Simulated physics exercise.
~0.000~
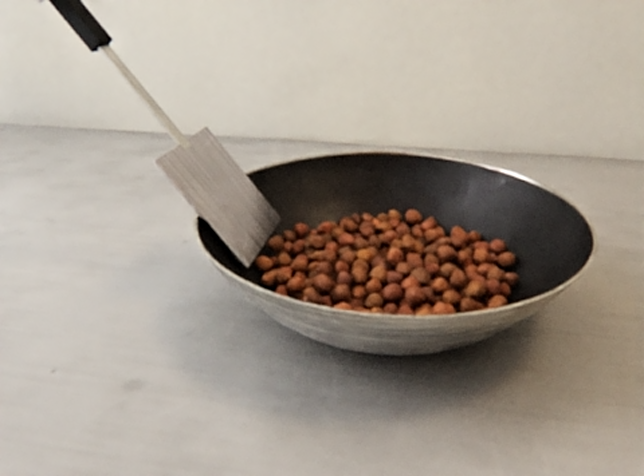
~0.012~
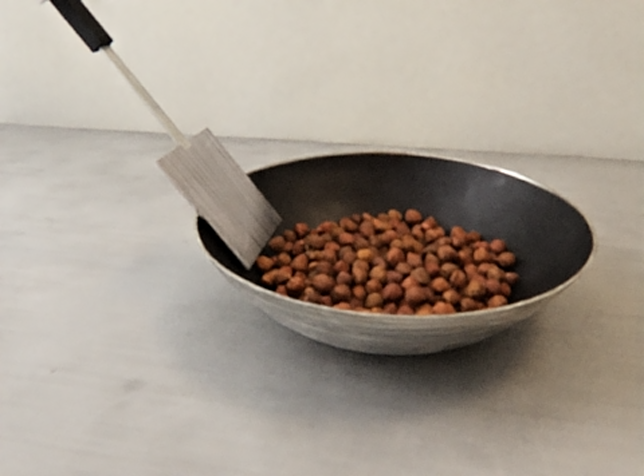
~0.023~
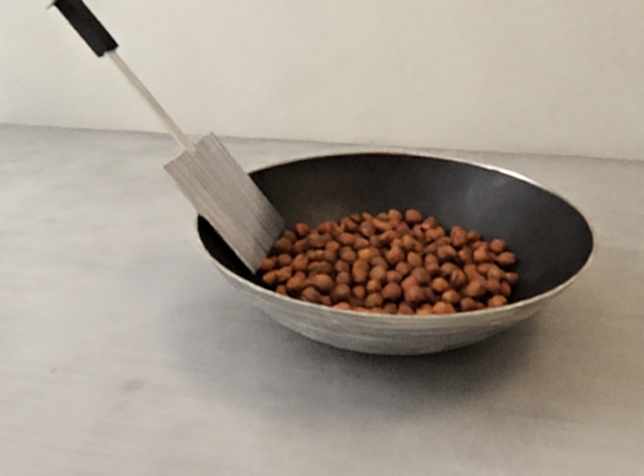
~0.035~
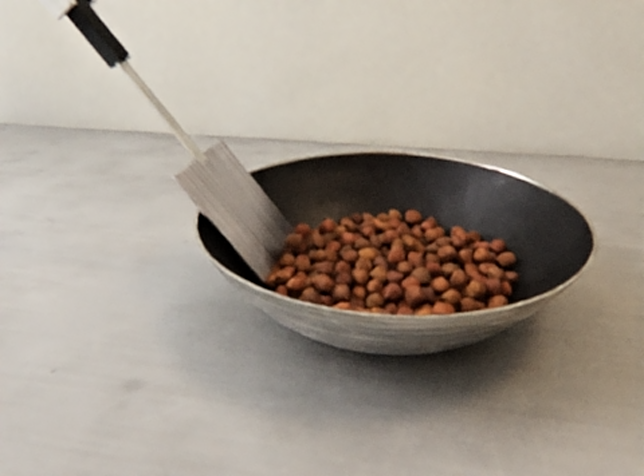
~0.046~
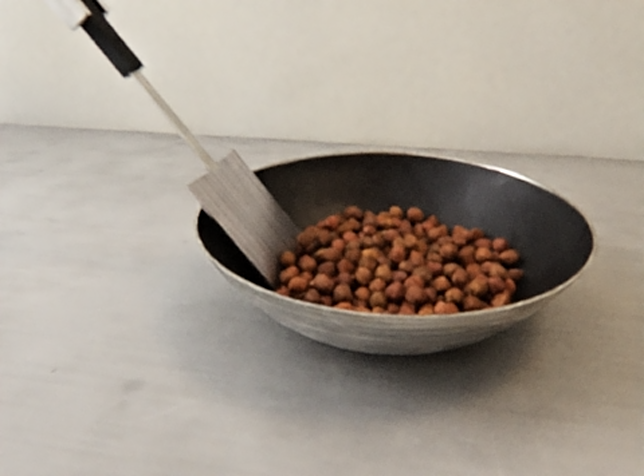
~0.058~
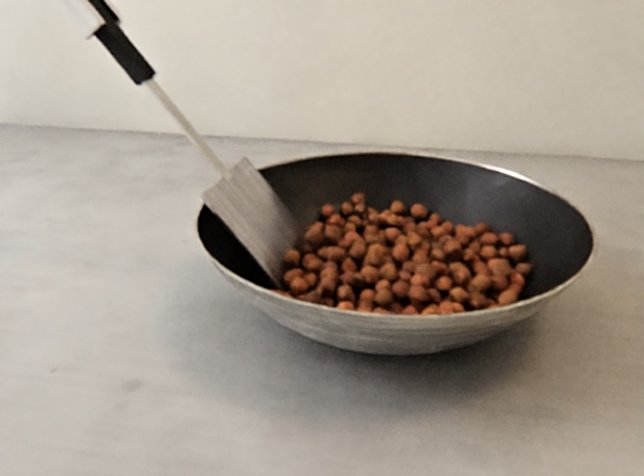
In the video, a metal spatula with a black handle, held at a slant by a robot gripper, slides down and right along the inside of a dark wok, nudging the brown hazelnuts slightly to the right.
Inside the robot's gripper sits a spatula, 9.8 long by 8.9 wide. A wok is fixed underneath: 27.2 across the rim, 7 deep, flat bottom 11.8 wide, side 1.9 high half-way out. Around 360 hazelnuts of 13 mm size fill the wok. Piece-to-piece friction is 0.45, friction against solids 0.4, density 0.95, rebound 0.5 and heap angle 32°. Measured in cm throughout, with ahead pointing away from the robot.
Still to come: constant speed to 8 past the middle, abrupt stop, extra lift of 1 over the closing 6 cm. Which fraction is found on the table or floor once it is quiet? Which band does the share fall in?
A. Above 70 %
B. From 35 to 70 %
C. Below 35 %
Answer: C.
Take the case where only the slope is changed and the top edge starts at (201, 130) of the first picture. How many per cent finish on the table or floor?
I'd estimate around 25 per cent.
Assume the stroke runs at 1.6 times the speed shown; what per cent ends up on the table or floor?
I'd put it around 40 per cent.
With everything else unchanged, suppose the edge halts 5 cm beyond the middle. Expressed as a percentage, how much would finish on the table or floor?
Roughly 0 %.
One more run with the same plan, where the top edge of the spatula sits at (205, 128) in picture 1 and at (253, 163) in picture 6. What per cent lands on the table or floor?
Around 35 per cent finishes on the table or floor.
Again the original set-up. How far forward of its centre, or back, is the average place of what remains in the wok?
I'd put it at roughly 4.5 cm toward the front.
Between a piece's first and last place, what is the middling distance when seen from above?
The value is roughly 6 cm.
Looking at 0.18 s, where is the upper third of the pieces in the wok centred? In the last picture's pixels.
(488, 248).
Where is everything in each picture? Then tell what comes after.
Spatula top edge at (182, 142), sloping 52°; upper third of the load around (384, 263), from x 265 to 510, top at y 220; 358 in the wok, in the first picture.
Spatula top edge at (183, 143), sloping 52°; upper third of the load around (384, 263), from x 265 to 510, top at y 220, in the second picture.
Spatula top edge at (189, 148), sloping 52°; upper third of the load around (384, 263), from x 265 to 510, top at y 220, in the third picture.
Spatula top edge at (199, 157), sloping 52°; upper third of the load around (390, 262), from x 275 to 510, top at y 220, in the fourth picture.
Spatula top edge at (212, 166), sloping 52°; upper third of the load around (384, 258), from x 275 to 515, top at y 215, in the fifth picture.
Spatula top edge at (224, 174), sloping 52°; upper third of the load around (392, 256), from x 275 to 525, top at y 200; 358 in the wok, in the sixth picture.
By 0.12 s, sloping 52°, highest piece 7 above the table; 358 in the wok.
By 0.18 s, sloping 52°, highest piece 8 above the table; 356 in the wok, 2 on the blade or in flight.
By 0.41 s, sloping 52°, highest piece 10 above the table; 288 in the wok, 31 on the table or floor, 39 on the blade or in flight.
By 1.46 s, sloping 52°, highest piece 8 above the table; 288 in the wok, 70 on the table or floor.
Final count, 288 in the wok, 70 on the table or floor. That is 20 % on the table or floor.
